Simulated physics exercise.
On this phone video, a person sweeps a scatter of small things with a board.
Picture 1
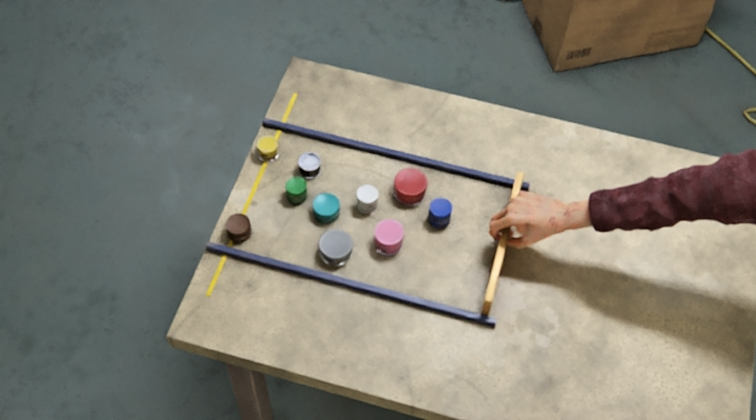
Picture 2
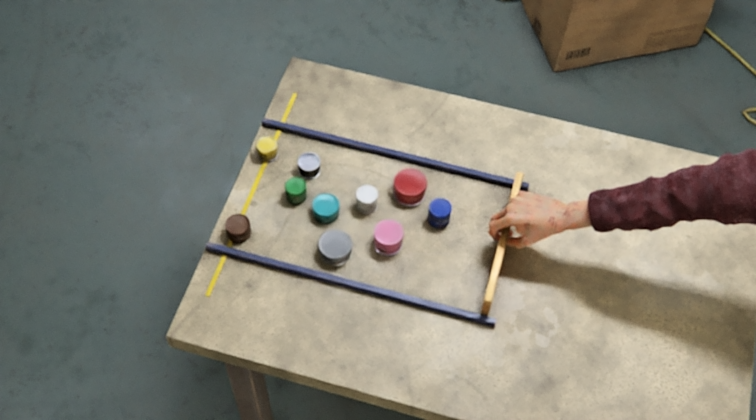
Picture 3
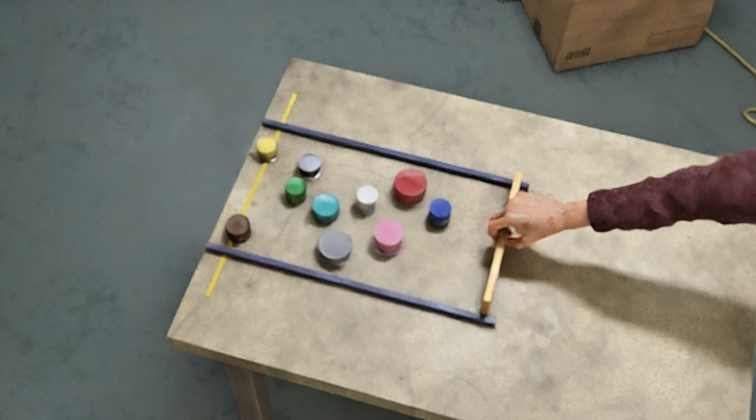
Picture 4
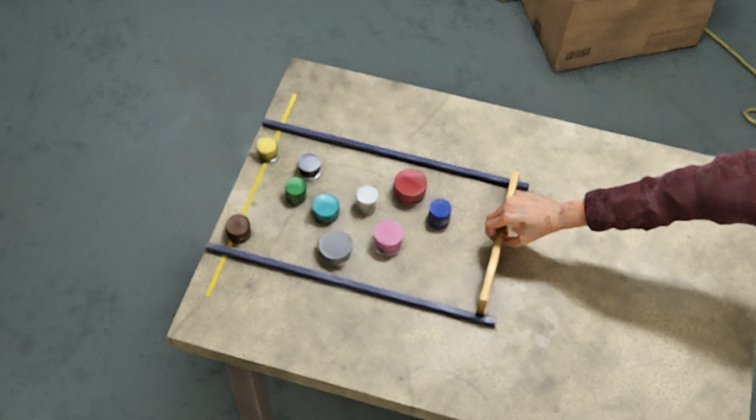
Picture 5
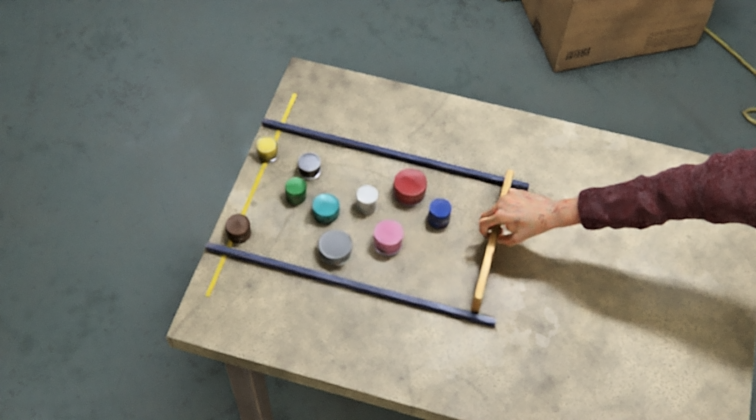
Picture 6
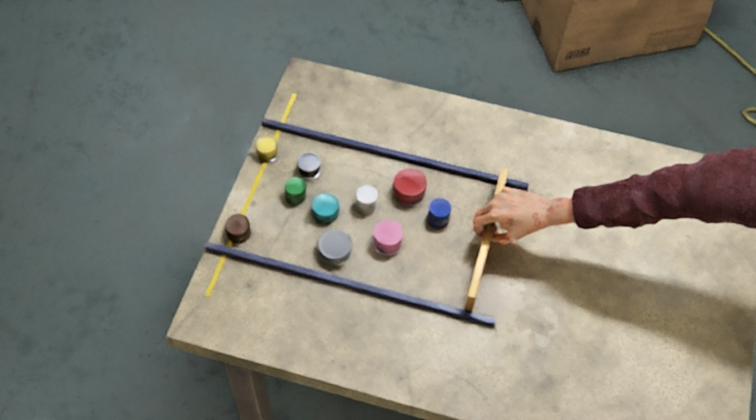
A hand slides a wooden board slightly left between dark rails toward scattered, motionless colored tubs.
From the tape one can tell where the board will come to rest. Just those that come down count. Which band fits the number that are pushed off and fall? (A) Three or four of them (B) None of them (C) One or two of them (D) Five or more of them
Option D: Five or more of them.
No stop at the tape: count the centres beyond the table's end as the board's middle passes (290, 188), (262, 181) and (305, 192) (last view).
Per position: 1 / 6 / 0.
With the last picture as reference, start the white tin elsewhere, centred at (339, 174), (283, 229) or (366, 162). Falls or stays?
Try by try, it drops away, then drops away, then stays put.
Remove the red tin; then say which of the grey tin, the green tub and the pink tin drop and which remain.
Grey tin - safe; green tub - gone; pink tin - safe.
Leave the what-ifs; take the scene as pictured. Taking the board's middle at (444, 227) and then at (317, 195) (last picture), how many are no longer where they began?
By then 1, and later 8.
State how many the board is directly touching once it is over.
The number is 4.
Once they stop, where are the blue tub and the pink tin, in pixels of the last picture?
In the last picture the blue tub sits at (248, 169) while the pink tin sits at (232, 197).
A little later, none off yet; yellow tin at rest near (267, 149); brown tub at rest near (238, 229); green tub at rest near (296, 191).
Next, none off yet; yellow tin at rest near (267, 149); brown tub at rest near (238, 229); green tub shifted about its own width near (280, 181).
When it is over, the number that fall off is five or more; down, white tin, turquoise tub, black tin, green tub, brown tub and yellow tin.
